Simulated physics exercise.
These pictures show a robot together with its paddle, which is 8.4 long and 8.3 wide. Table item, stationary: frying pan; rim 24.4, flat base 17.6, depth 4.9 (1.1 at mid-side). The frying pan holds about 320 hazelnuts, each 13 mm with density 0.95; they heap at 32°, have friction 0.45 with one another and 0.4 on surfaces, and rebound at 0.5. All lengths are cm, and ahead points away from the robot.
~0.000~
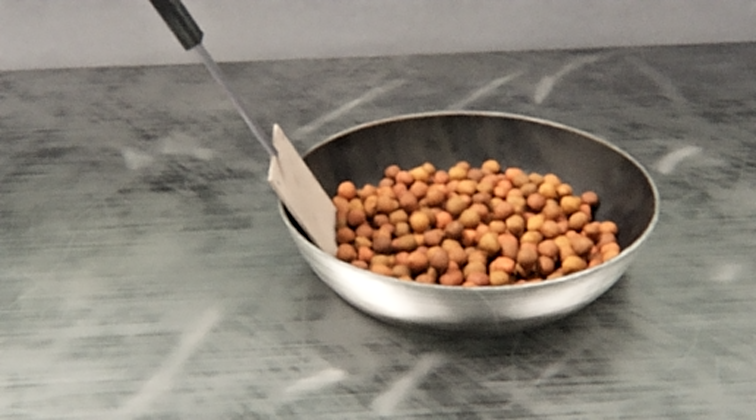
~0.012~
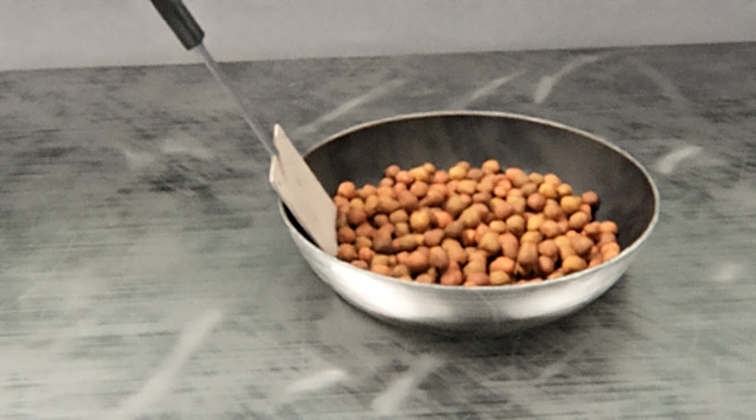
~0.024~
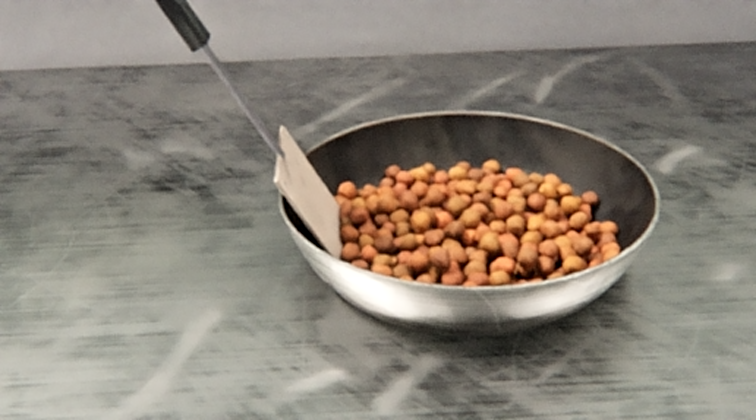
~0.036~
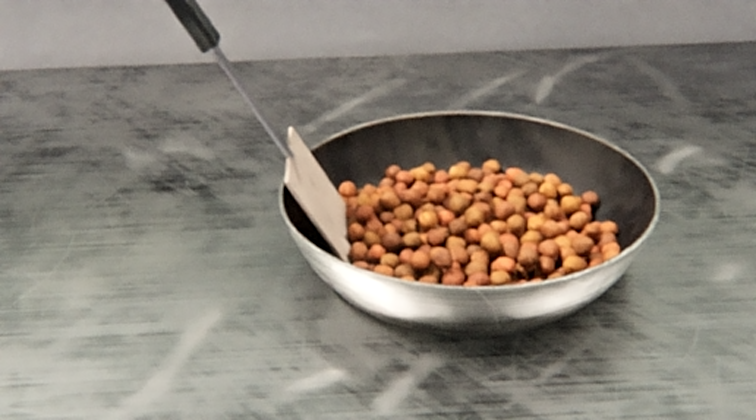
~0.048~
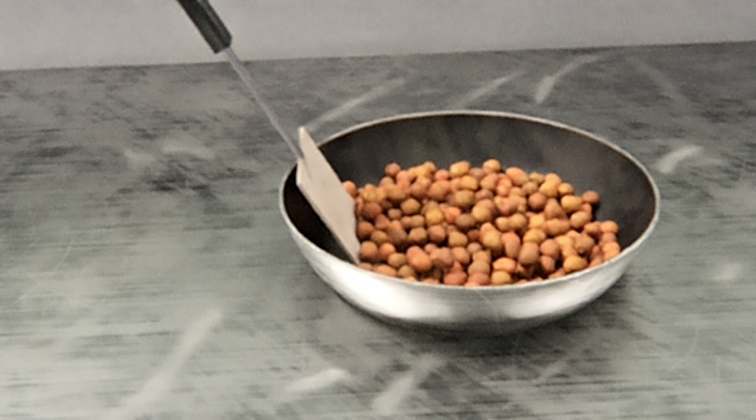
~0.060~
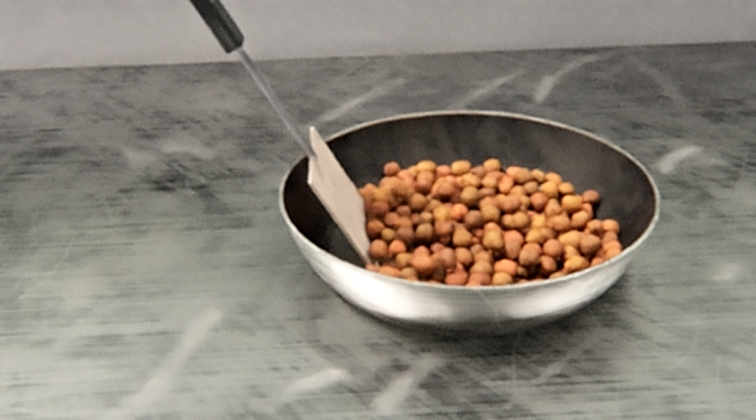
A wide silver frying pan with a dark inside sits right of centre on a streaky grey tabletop with a pale wall behind, seen from slightly above by a still camera. It holds a heap of round orange-brown nuts, and a pale flat paddle with a thin grey shaft and black handle slants in from the upper left. The paddle barely moves at first, then slides slowly a short way right, pressing the nearest nuts together.
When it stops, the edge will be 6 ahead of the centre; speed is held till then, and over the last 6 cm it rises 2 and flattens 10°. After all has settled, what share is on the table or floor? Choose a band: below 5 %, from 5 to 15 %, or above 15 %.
That share falls below 5 %.
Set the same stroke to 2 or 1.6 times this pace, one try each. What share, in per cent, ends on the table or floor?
Near 15 and near 10 percent respectively.
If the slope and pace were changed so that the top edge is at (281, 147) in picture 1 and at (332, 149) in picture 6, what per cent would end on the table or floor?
Some 5 percent ends up on the table or floor.
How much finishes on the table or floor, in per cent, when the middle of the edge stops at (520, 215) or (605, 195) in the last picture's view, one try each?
0 % and 25 %.
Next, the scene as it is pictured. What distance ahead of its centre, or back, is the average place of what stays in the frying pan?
Forward offset: Roughly 4.5 cm.
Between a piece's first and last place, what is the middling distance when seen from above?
I'd guess close to 3 centimetres.
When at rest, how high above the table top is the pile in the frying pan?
It reaches roughly 6.5 cm.
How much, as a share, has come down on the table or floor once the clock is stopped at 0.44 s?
2 %.
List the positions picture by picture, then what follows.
The first picture shows the paddle top edge at (273, 151), sloping 61°; upper third of the load around (457, 224), from x 340 to 610, top at y 170; 319 in the frying pan.
The second picture shows the paddle top edge at (274, 151), sloping 61°; upper third of the load around (457, 224), from x 340 to 610, top at y 170.
The third picture shows the paddle top edge at (279, 152), sloping 61°; upper third of the load around (457, 224), from x 340 to 610, top at y 170.
The fourth picture shows the paddle top edge at (288, 153), sloping 61°; upper third of the load around (454, 225), from x 340 to 610, top at y 170.
The fifth picture shows the paddle top edge at (300, 154), sloping 61°; upper third of the load around (456, 222), from x 340 to 615, top at y 170.
The sixth picture shows the paddle top edge at (311, 153), sloping 61°; upper third of the load around (462, 217), from x 340 to 615, top at y 170; 319 in the frying pan.
After 0.13 s, sloping 61°, highest piece 5 above the table; 319 in the frying pan.
After 0.21 s, sloping 57°, highest piece 6 above the table; 319 in the frying pan.
After 0.44 s, sloping 51°, highest piece 6 above the table; 313 in the frying pan, 5 on the table or floor, 1 on the blade or in flight.
After 1.49 s, sloping 51°, highest piece 6 above the table; 313 in the frying pan, 6 on the table or floor.
In the end, 313 in the frying pan, 6 on the table or floor. That is 2 % on the table or floor.
